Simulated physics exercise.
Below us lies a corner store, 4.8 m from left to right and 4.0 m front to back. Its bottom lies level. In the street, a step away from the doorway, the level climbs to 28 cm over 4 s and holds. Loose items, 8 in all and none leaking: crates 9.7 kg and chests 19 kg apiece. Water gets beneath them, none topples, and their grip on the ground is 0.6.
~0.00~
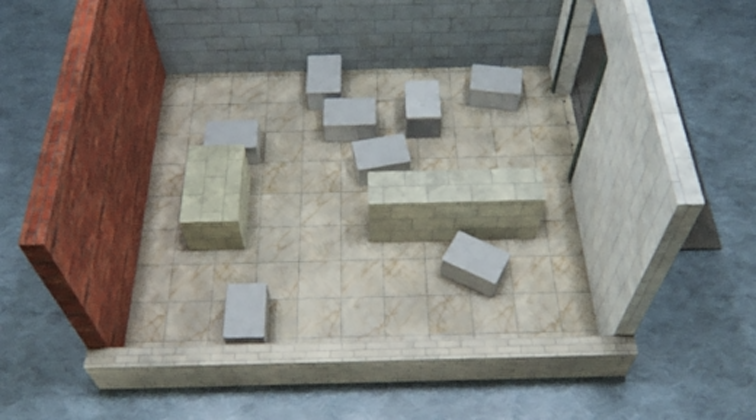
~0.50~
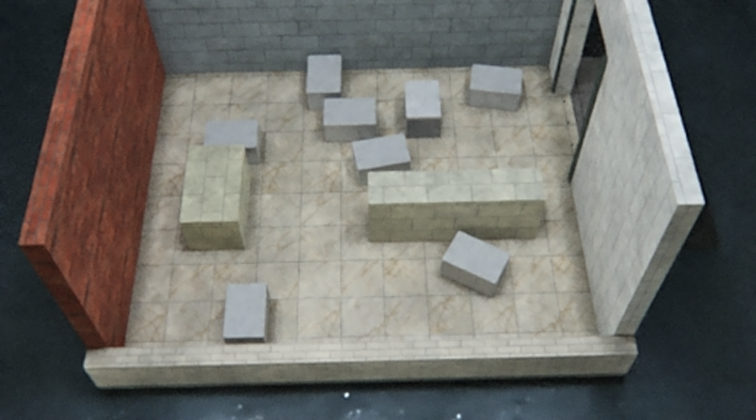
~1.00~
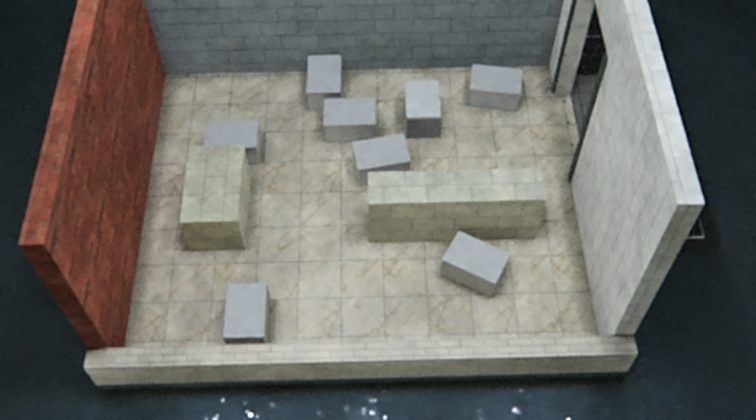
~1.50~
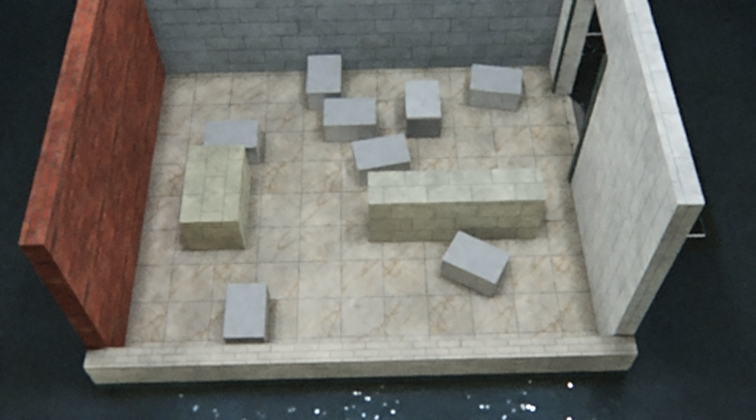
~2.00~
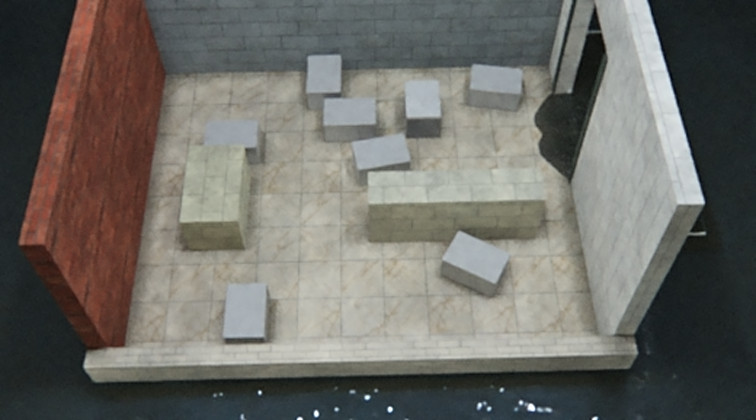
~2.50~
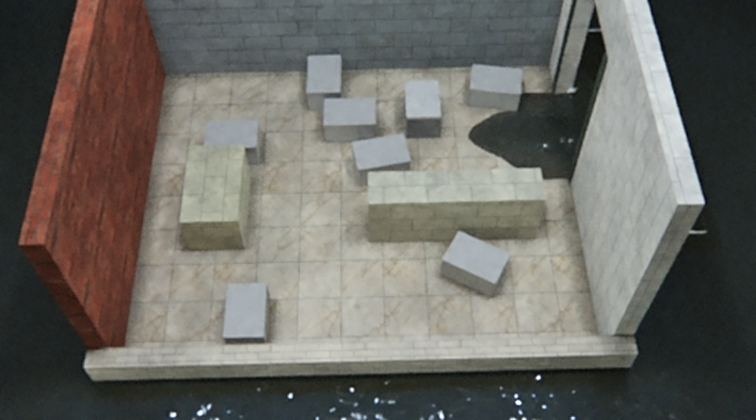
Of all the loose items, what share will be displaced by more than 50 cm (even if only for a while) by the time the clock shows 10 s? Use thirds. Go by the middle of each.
It is two thirds or above.
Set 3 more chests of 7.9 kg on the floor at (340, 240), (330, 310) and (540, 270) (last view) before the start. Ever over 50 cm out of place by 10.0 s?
In turn: Under, more, under.
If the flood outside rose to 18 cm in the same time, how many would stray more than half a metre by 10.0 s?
In that case 6 of them.
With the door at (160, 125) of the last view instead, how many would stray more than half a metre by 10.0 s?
In that case 6 of them.
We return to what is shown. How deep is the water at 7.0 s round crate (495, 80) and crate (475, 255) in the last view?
About 13 and 0 cm.
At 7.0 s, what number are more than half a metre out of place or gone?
By then 6.
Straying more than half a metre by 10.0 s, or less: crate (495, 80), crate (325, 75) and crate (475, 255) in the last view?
In turn: More, over, under.
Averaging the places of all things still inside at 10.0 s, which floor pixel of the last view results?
At about (271, 161).
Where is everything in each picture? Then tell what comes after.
In the first frame, a crate at (477, 257), on the bottom; a crate at (231, 134) rests on the ground; water covers 0.0 m2; 0 of 8 have shifted.
In the second frame, a crate at (477, 257), on the bottom; a crate at (231, 134) rests on the ground; water covers 0.0 m2; 0 of 8 have shifted.
In the third frame, a crate at (477, 257) rests on the ground; a crate at (231, 134) rests on the ground; water covers 0.0 m2; 0 of 8 have shifted.
In the fourth frame, a crate at (477, 257), on the bottom; a crate at (231, 134), on the bottom; water covers 0.0 m2; 0 of 8 have shifted.
In the fifth frame, a crate at (477, 257) rests on the ground; a crate at (231, 134) rests on the ground; 0.2 m2 under water; 0 of 8 have shifted.
In the sixth frame, a crate at (477, 257) rests on the ground; a crate at (231, 134), on the bottom; water covers 0.9 m2; 0 of 8 have shifted.
After 3.5 s 0 of 8 are over 50 cm from their spots; 0 afloat.
After 4.5 s 1 of 8 are over 50 cm from their spots; 1 afloat.
After 7.0 s 6 of 8 are over 50 cm from their spots; 6 afloat.
After 10.0 s 7 of 8 are over 50 cm from their spots, and 7 have been at some point; 7 afloat.
